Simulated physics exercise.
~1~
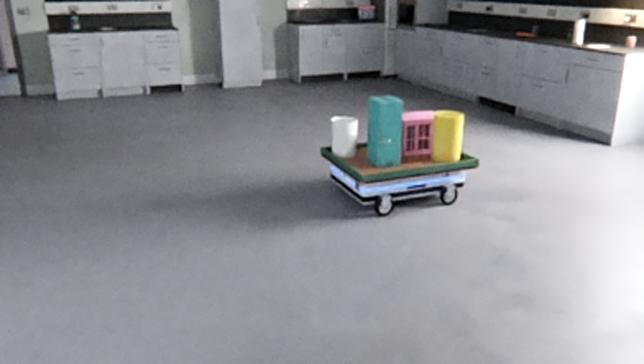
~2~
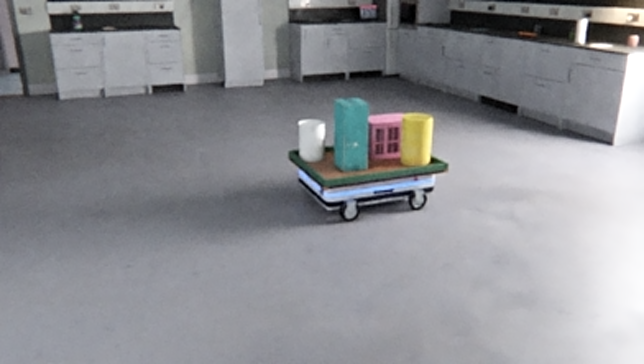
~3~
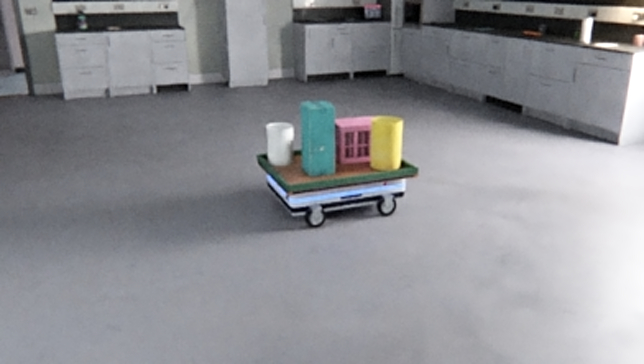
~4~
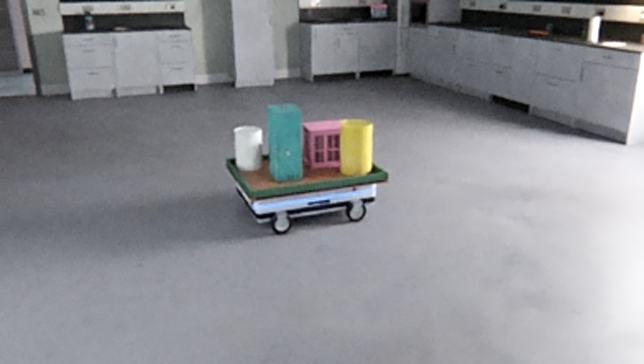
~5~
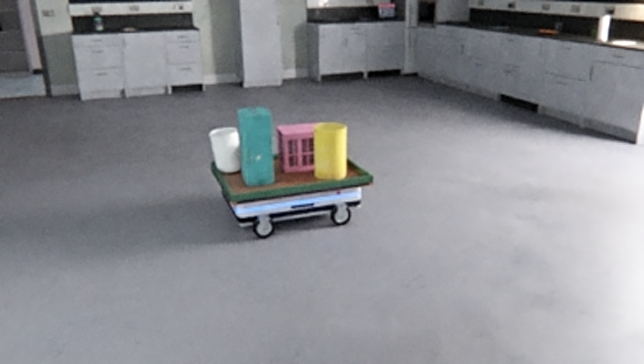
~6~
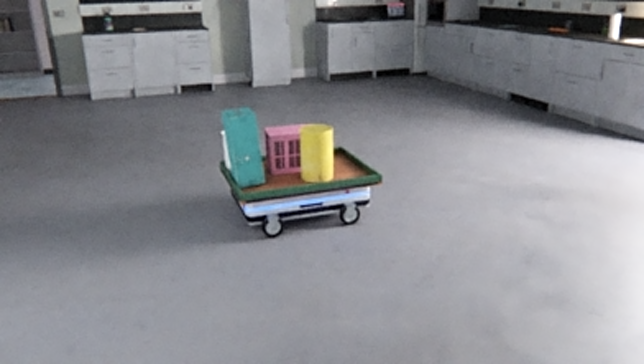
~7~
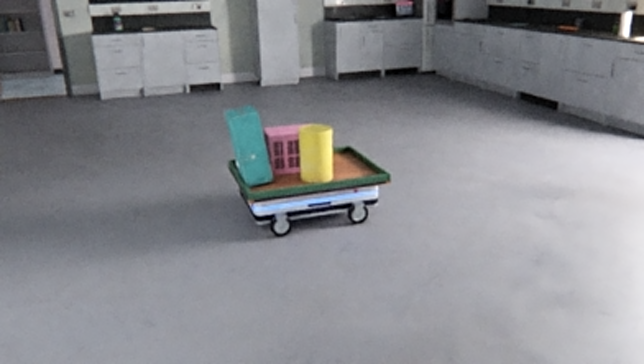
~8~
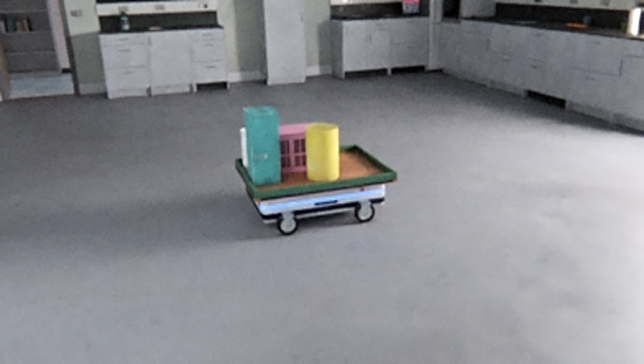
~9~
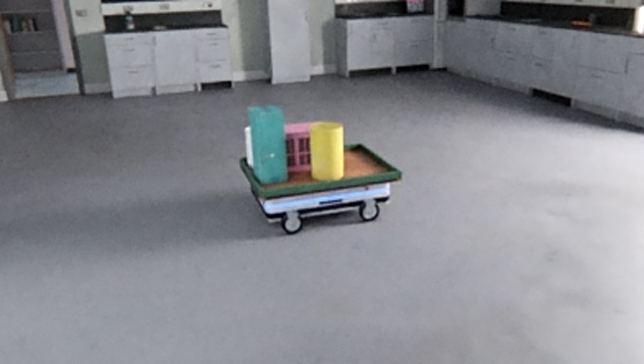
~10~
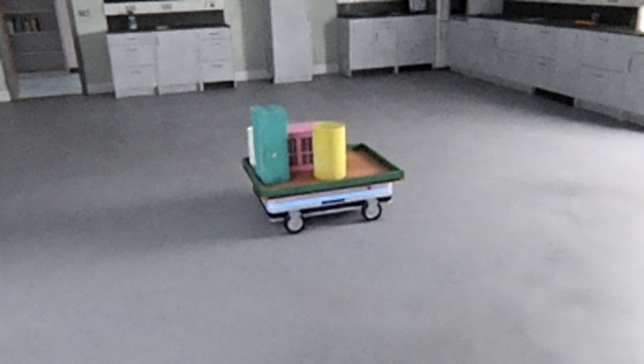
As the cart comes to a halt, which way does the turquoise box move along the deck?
The turquoise box moves to the left, ending up close to the left end of the deck.
